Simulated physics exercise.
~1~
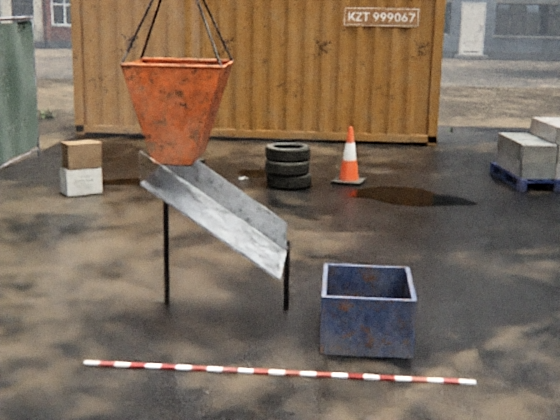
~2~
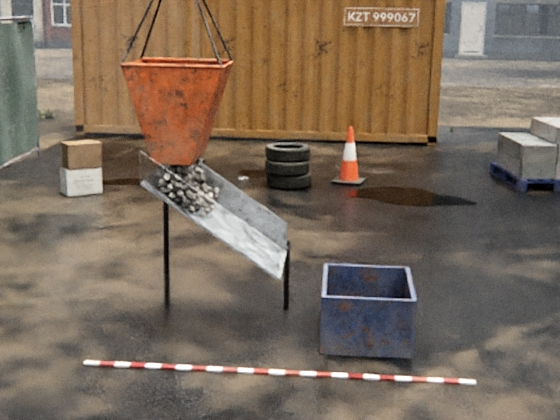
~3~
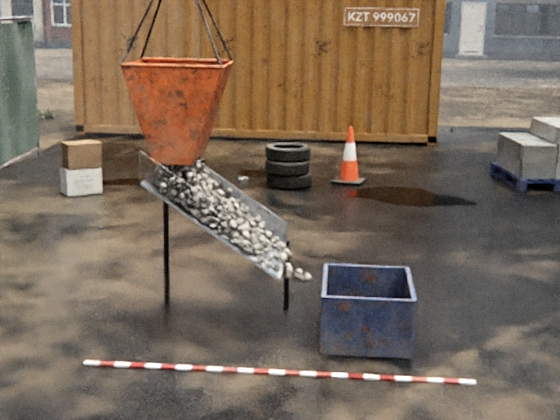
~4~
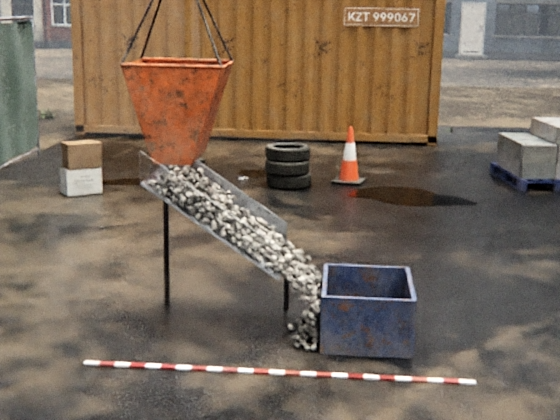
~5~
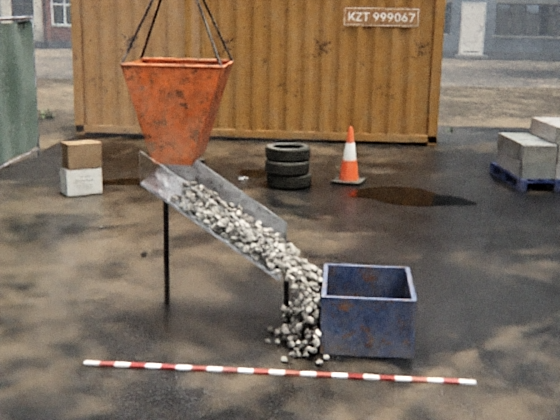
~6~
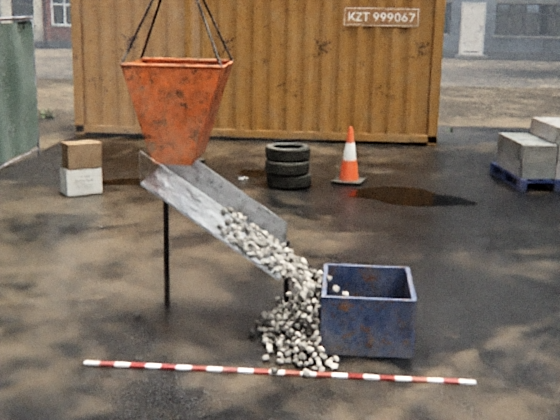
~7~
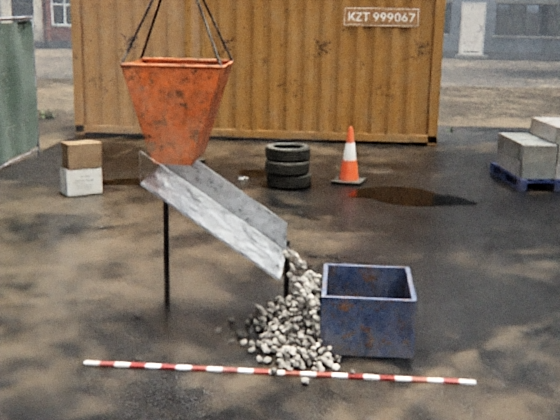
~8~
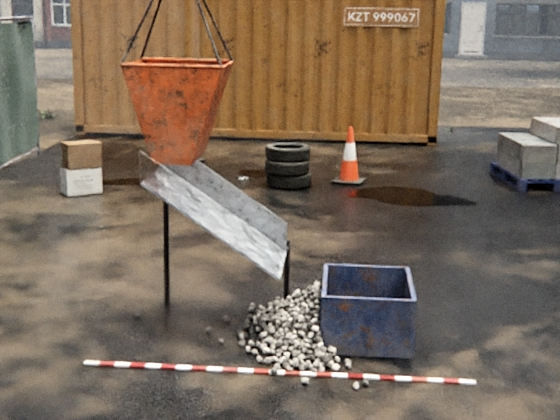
An orange skip hanging in front of a wooden-looking container let out a load of pale stones, which slid down a sloping metal chute to the right, dropped short of the blue bin, and ended heaped on the ground against its left side.
